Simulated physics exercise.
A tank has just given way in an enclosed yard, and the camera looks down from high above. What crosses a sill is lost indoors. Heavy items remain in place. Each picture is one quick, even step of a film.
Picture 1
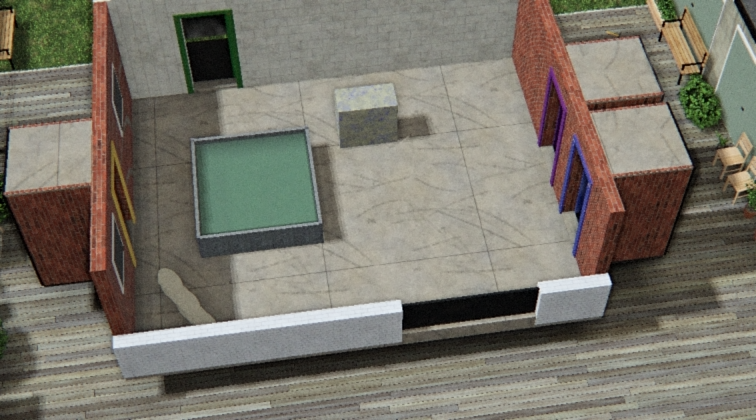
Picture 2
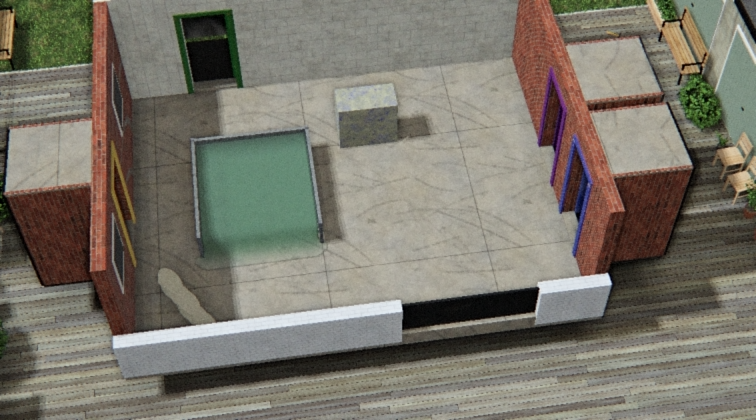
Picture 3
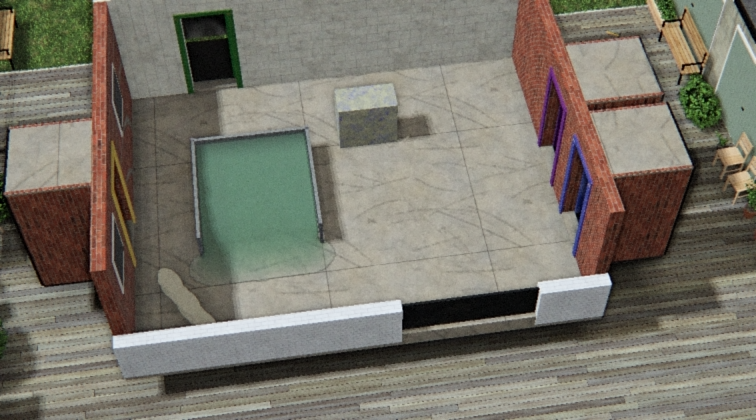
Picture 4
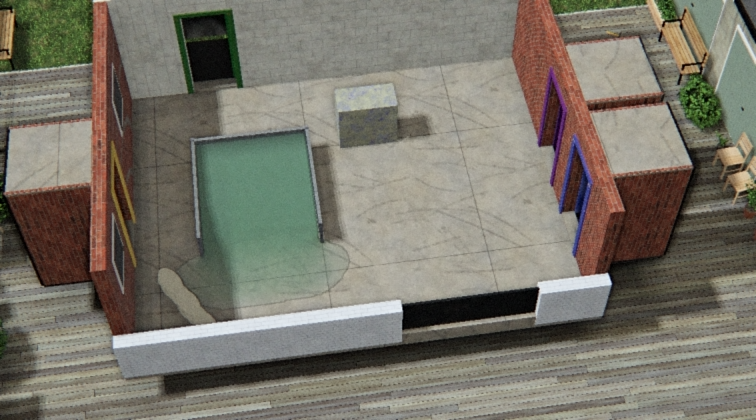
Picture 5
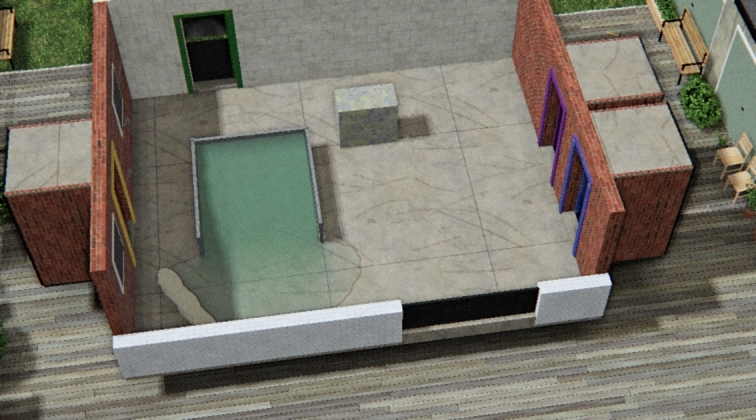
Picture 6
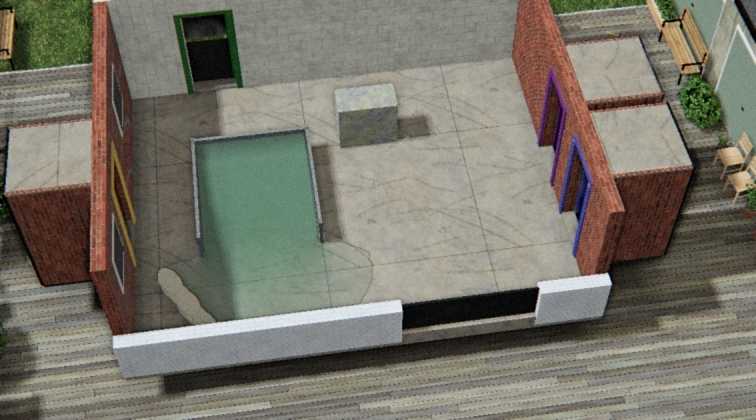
A green-filled rectangular tank with grey walls stands left of centre in an enclosed yard, seen from high above by a still camera. Red brick walls flank the pale stone floor, with a green doorframe behind, yellow at left, purple and blue at right, and a grey block near the back. The tank's front wall disappears, and greenish water pours forward, spreading thinly towards the low white wall and rightward.
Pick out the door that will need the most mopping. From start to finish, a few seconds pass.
I would pick the blue door.
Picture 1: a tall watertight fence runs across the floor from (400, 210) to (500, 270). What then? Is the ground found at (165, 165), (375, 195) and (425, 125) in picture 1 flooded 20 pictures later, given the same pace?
Untouched; untouched; untouched.
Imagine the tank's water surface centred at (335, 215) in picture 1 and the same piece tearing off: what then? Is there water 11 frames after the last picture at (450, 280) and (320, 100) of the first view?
The first point is taken by the flood and the second is unwetted.
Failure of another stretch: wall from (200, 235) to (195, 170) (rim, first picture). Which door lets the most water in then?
Answer: The yellow-painted one.
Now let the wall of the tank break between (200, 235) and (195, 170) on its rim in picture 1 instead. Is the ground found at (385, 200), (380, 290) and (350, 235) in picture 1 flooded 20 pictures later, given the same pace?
The first spot is left untouched, the second is left untouched, the third is left untouched.
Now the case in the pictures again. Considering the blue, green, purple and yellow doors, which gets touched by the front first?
Answer: The one in yellow.
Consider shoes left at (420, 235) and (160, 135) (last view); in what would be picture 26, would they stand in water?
The first spot is swamped and the second is spared.
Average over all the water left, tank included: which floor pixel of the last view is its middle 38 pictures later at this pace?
Roughly (341, 228).
A moment on, water covers 15 % of the floor; blue door not reached, yellow door not reached, green door not reached, purple door not reached.
Next, water covers 20 % of the floor; blue door not reached, yellow door wet at the sill, nothing in, green door not reached, purple door not reached.
Then, water covers 40 % of the floor; blue door wet at the sill, nothing in, yellow door wet at the sill, nothing in, green door not reached, purple door not reached.
Later, water covers 70 % of the floor; blue door a lot in, yellow door wet at the sill, nothing in, green door wet at the sill, nothing in, purple door some in.
In the end, water covers 90 % of the floor; blue door a lot in, yellow door wet at the sill, nothing in, green door wet at the sill, nothing in, purple door some in; the blue door has let in the most.
